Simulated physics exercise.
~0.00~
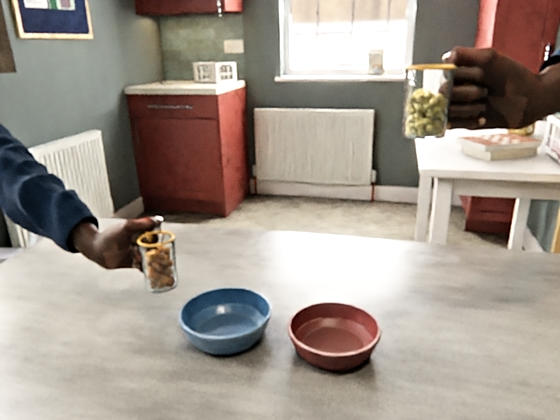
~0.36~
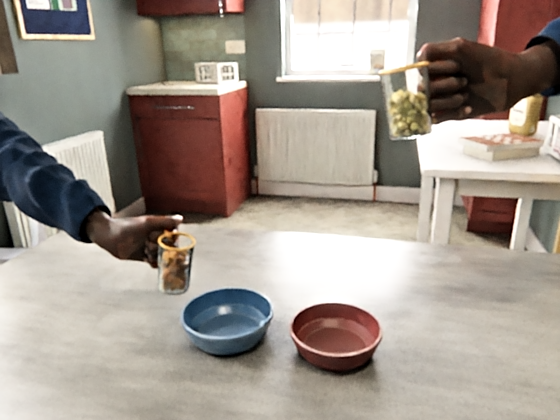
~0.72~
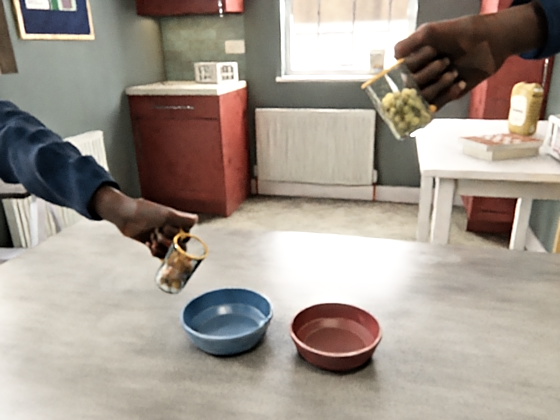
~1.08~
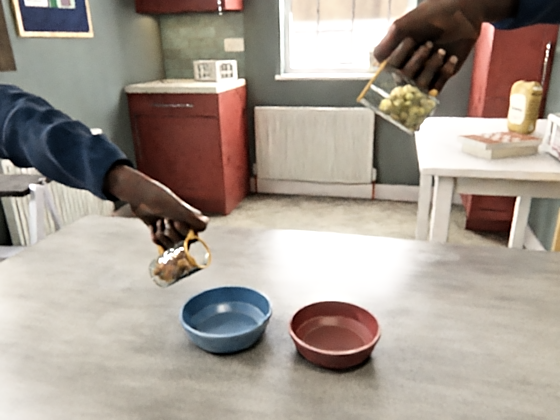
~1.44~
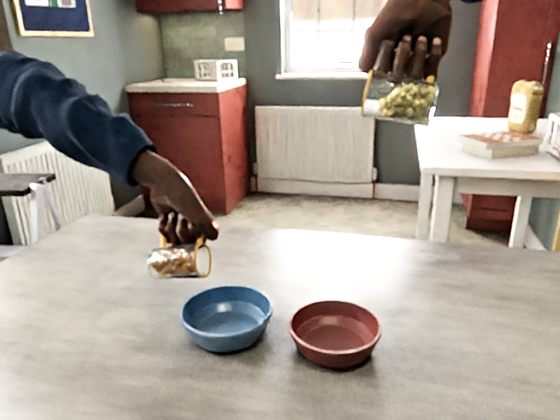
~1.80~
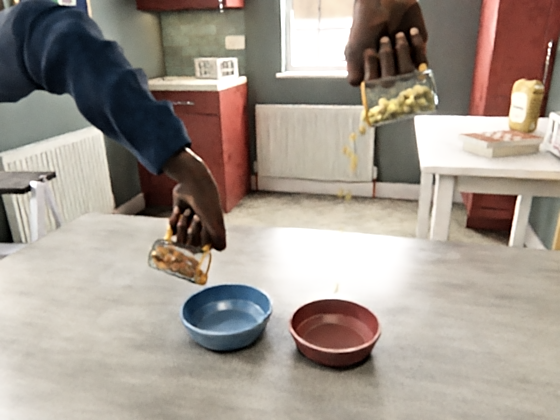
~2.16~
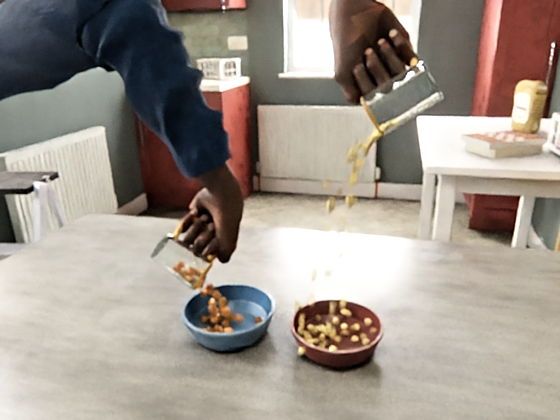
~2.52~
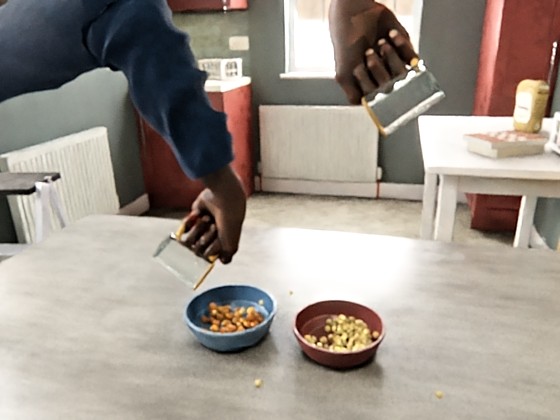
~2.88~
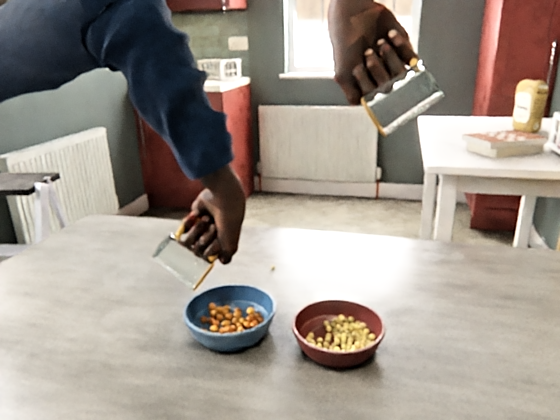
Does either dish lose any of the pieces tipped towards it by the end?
Yes, the red dish on the right loses a few pieces that bounce out over the table, while the blue dish on the left keeps all of its own.
